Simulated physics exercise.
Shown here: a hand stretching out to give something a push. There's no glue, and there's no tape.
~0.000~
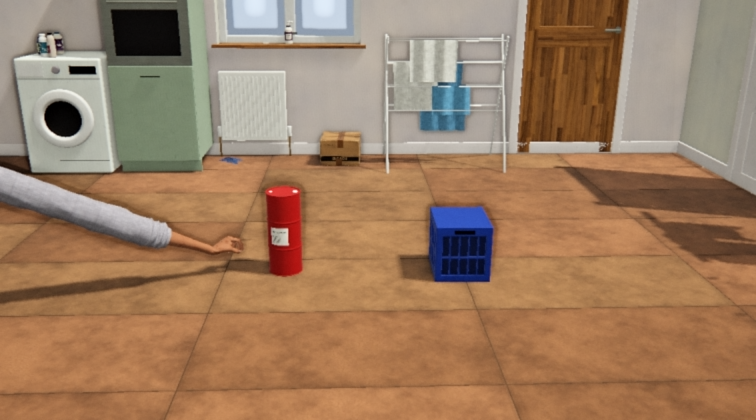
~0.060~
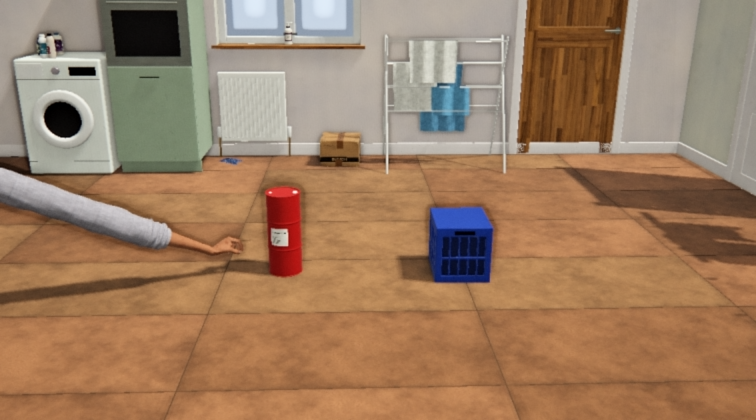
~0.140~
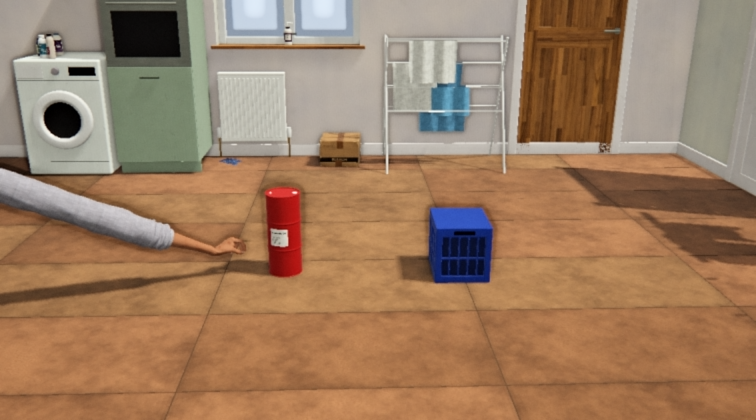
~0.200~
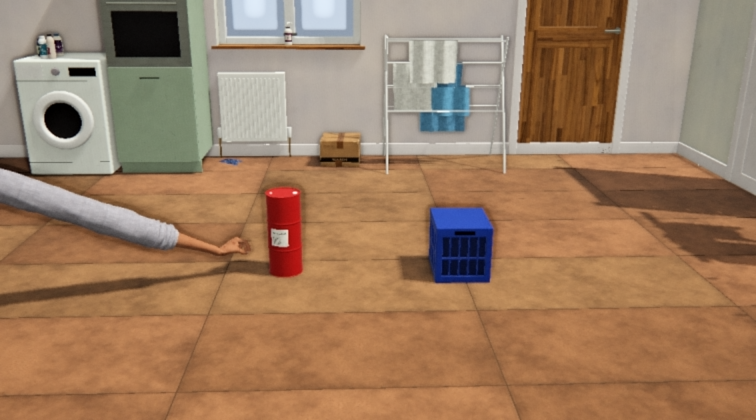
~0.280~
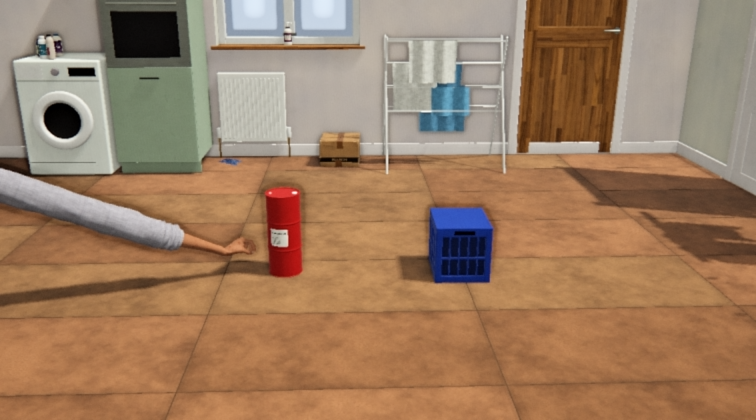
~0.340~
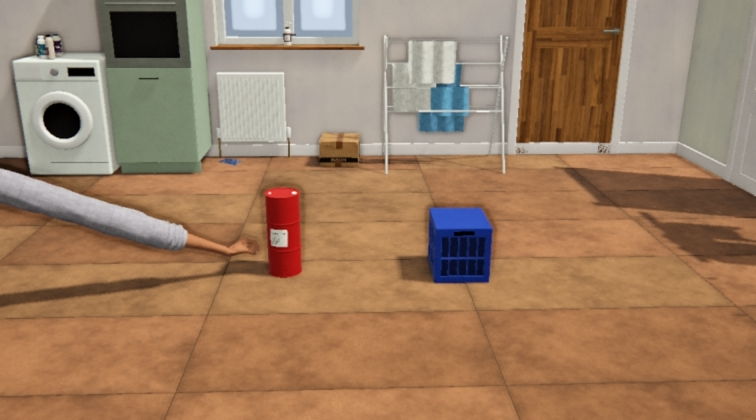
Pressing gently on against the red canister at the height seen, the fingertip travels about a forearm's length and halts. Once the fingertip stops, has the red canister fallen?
Most likely it won't be upended.
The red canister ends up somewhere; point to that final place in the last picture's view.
Pretty much around (353, 232), I'd say.
After 0.64 s, red canister shifted a little near (296, 232).
After 1.04 s, red canister shifted about its own width near (324, 232).
After 1.34 s, red canister shifted well along near (345, 232).
In the end (2.0 s), moved from the start, red canister. At the end, from the last picture's camera, red canister near (353, 232).
